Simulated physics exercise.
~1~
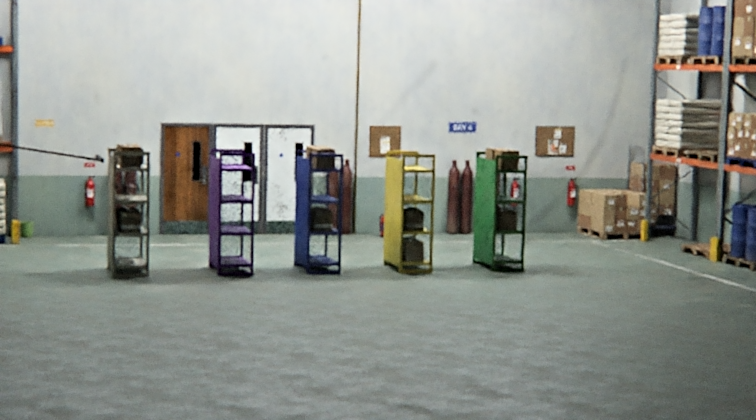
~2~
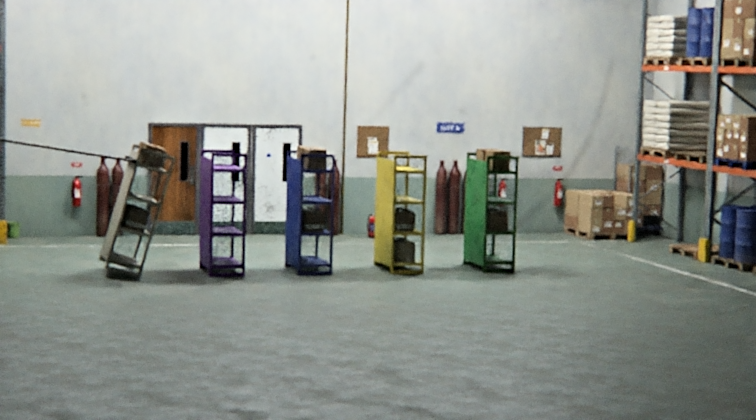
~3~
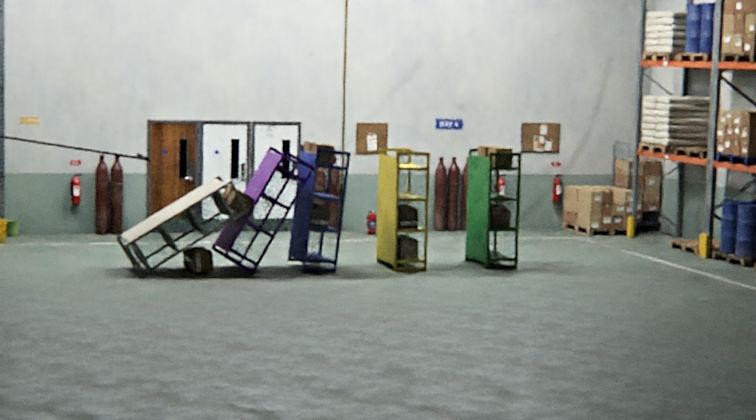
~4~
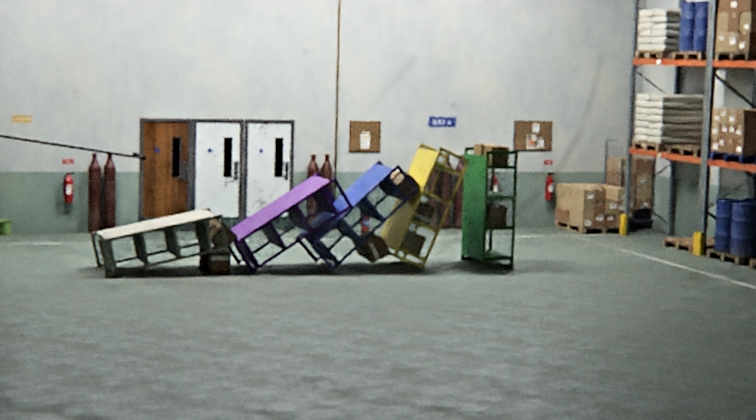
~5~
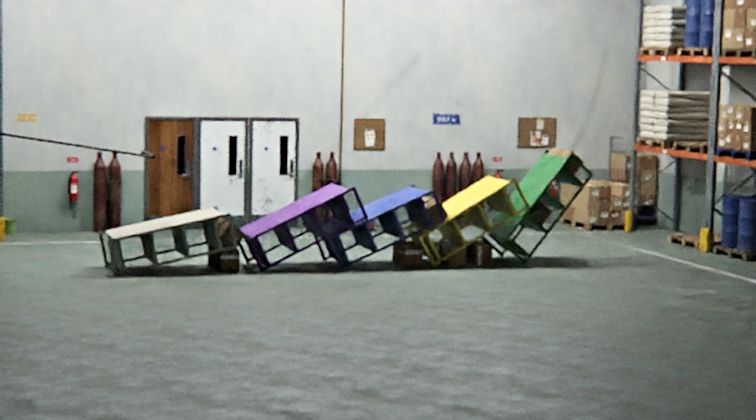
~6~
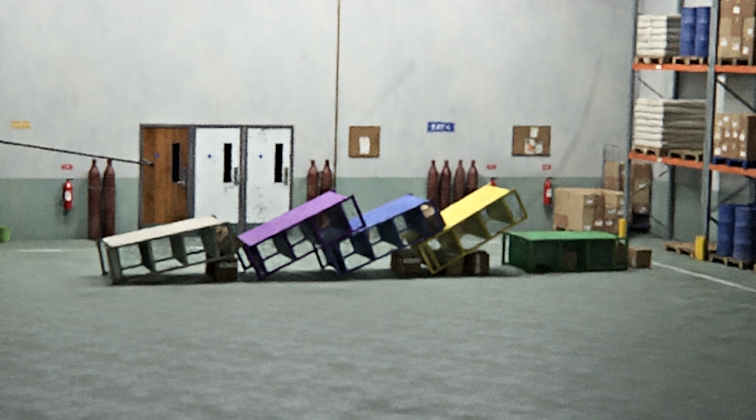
In a warehouse, a pole from the left tipped the first of five shelving racks, and it knocked the purple, blue, yellow and green ones over in turn, spilling boxes, until the green lay flat and the others rested at a slant.
